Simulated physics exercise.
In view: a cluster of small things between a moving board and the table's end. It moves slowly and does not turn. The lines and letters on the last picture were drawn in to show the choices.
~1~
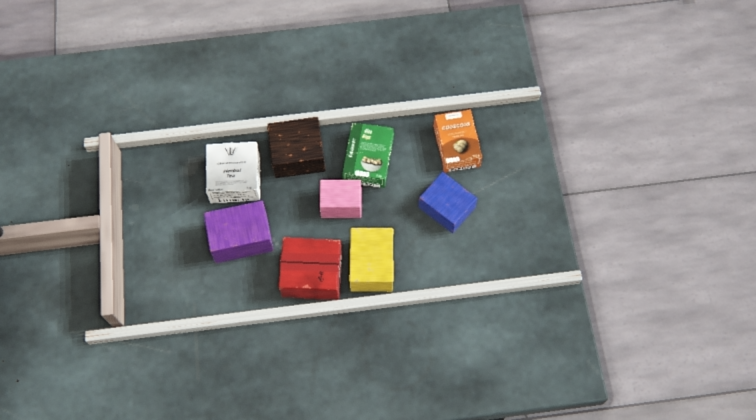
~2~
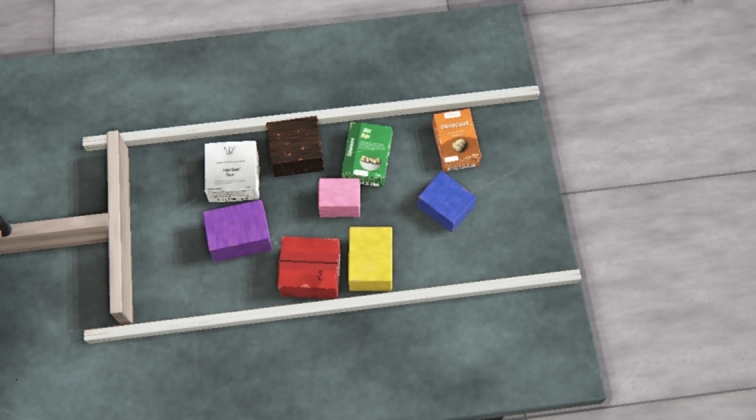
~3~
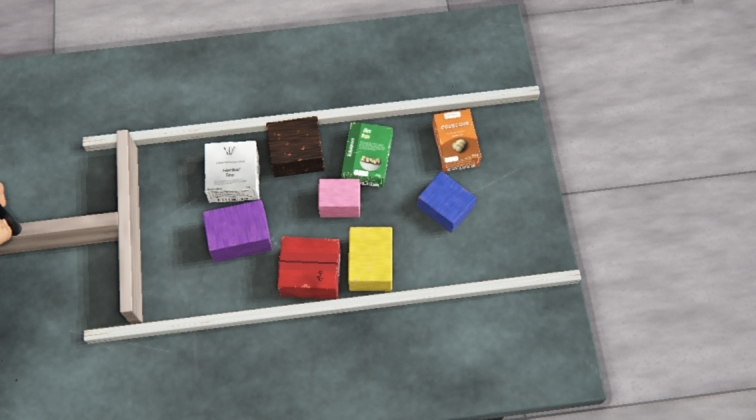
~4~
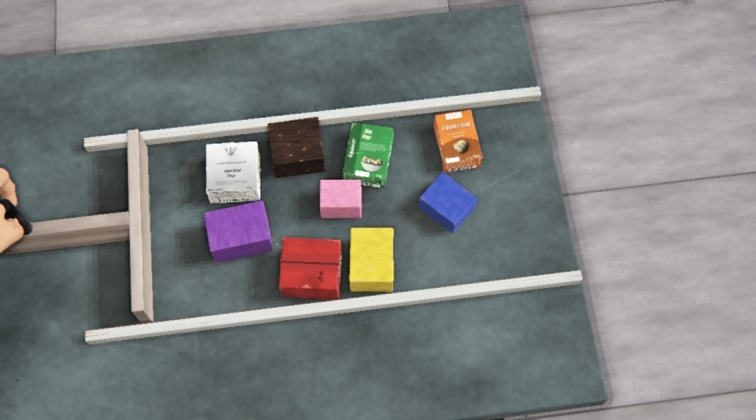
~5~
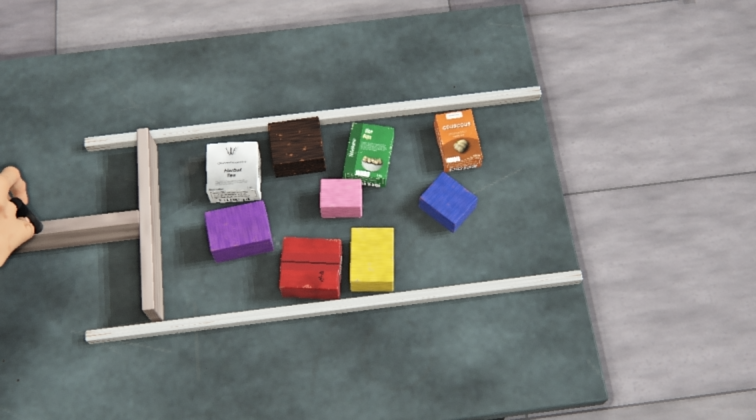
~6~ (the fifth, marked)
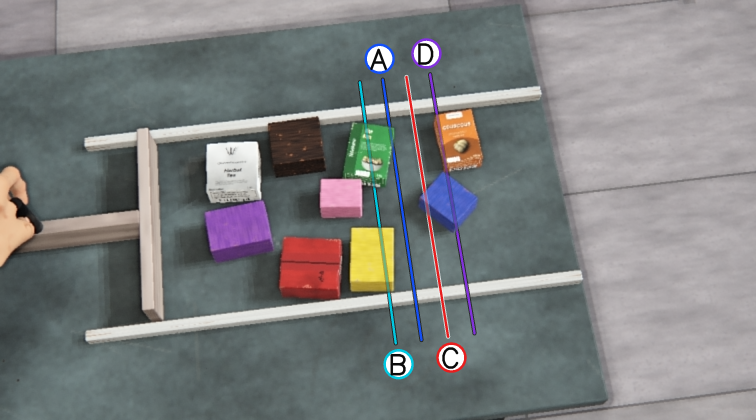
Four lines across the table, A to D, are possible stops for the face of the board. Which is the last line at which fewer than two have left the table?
The farthest such stop is C.
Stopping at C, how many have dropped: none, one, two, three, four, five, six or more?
In all, one.
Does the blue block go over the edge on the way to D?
By then, no.
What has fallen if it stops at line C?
The orange packet goes over.
On the marked copy, A at (401, 202); B at (377, 205); C at (426, 199); D at (451, 196).
With C. Early on, board (246, 203); black block (328, 145); yellow block (390, 261).
Further on, board (346, 191); orange packet (510, 135); green packet (470, 141).
At the end, board (422, 182); orange packet over the edge; green packet (541, 133); one fallen.
As for the rest, A is within the limit but short; B is within the limit but short; D drops two.
